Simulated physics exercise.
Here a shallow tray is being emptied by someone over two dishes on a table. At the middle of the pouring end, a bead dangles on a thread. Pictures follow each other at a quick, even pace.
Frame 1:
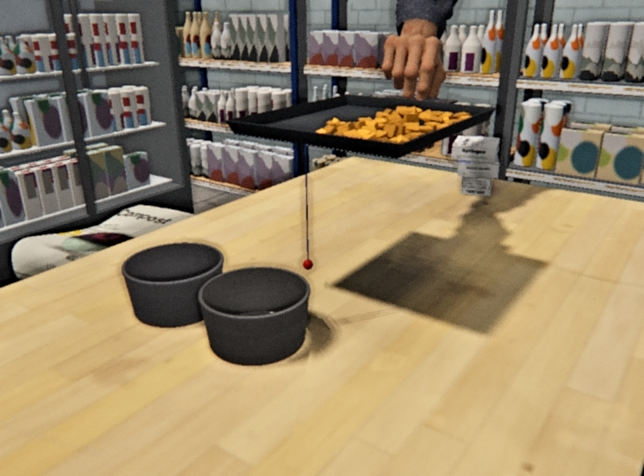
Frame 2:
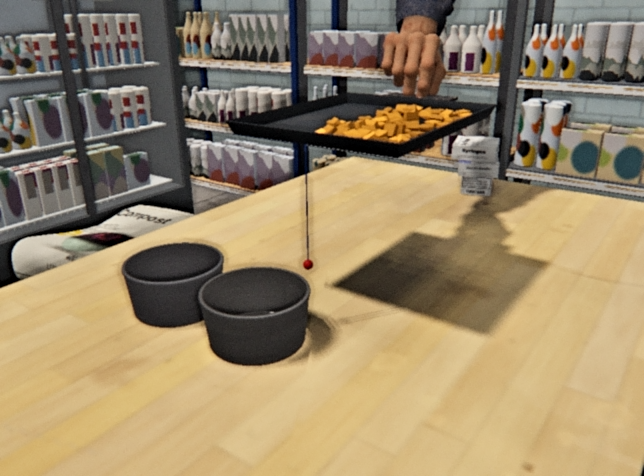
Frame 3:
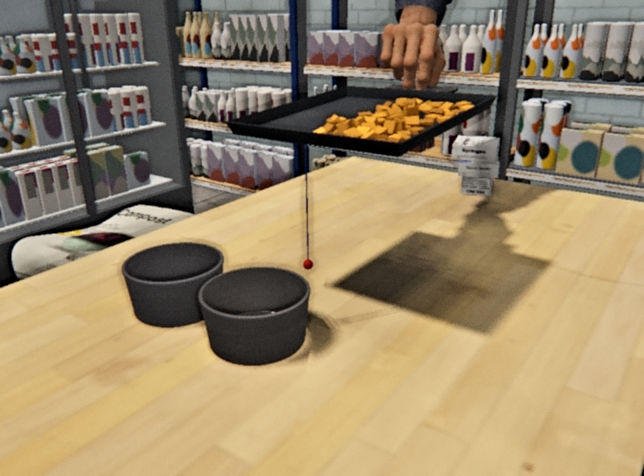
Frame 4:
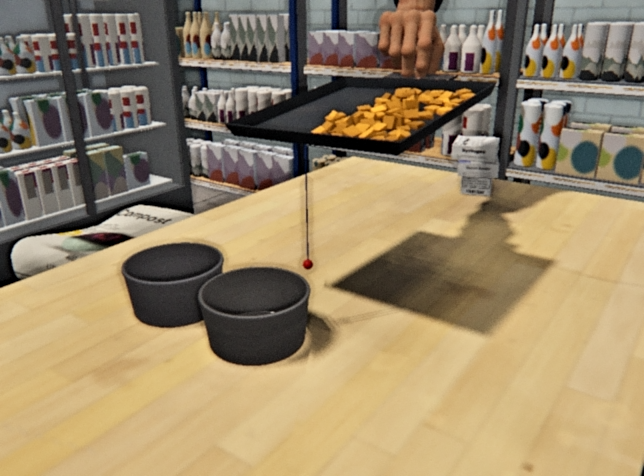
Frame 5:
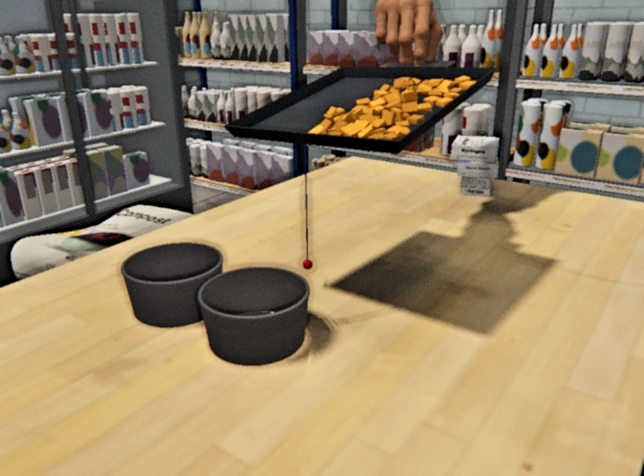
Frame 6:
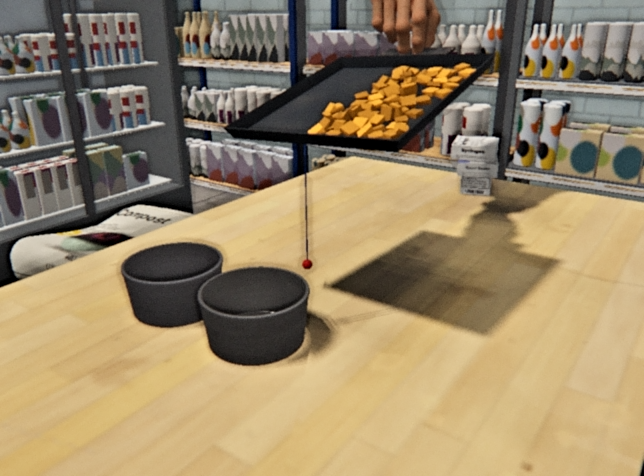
Above a wooden table, a hand slowly tilts a black tray of orange pieces.
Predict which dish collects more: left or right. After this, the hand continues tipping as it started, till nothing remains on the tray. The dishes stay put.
Right.
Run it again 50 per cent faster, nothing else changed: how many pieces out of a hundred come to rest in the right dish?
Near 60 in a hundred.
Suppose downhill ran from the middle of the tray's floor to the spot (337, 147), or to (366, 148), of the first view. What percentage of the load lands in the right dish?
In order, 0 in a hundred and 0 in a hundred.
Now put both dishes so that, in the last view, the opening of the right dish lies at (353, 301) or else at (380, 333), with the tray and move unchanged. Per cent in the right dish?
Close to 10 in a hundred, then close to 0 in a hundred.
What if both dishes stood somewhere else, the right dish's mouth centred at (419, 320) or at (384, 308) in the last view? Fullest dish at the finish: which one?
Note: Try one - the dish on the left side; try two - the dish on the left side.
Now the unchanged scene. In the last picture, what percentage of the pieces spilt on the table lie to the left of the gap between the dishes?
0 per cent, roughly.
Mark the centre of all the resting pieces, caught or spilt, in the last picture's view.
Near pixel (249, 328).
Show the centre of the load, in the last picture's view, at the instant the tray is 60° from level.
The centre of the load shows up near (300, 126) in the last view.
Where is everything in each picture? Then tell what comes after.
The first picture shows corners of the pouring end at (233, 120) and (399, 142), level; middle of the load at (395, 121), small crackers; left dish at (136, 298); right dish at (218, 333); bead on its thread at (308, 265).
The second picture shows corners of the pouring end at (233, 120) and (399, 142), level; middle of the load at (395, 119).
The third picture shows corners of the pouring end at (233, 121) and (398, 141), tipped barely, lowest at the left corner; middle of the load at (395, 114).
The fourth picture shows corners of the pouring end at (232, 123) and (397, 140), tipped a little, lowest at the left corner; middle of the load at (394, 107).
The fifth picture shows corners of the pouring end at (231, 124) and (396, 138), tipped a little, lowest at the left corner; middle of the load at (393, 100).
The sixth picture shows corners of the pouring end at (231, 126) and (395, 137), tipped a little, lowest at the left corner; middle of the load at (392, 93); left dish at (136, 298); right dish at (217, 333).
Soon after the last picture, tray tipped steeply; most on the tray; a small part in the air.
A little later, tray tipped past a quarter turn; a small part on the tray; about a third in the right dish; a small part in the left dish; a small part outside both; about a third in the air.
Later still, tray tipped past a quarter turn; about two thirds in the right dish; a small part in the left dish; about a third outside both.
At rest, tray tipped past a quarter turn; about two thirds in the right dish; a small part in the left dish; about a third outside both.
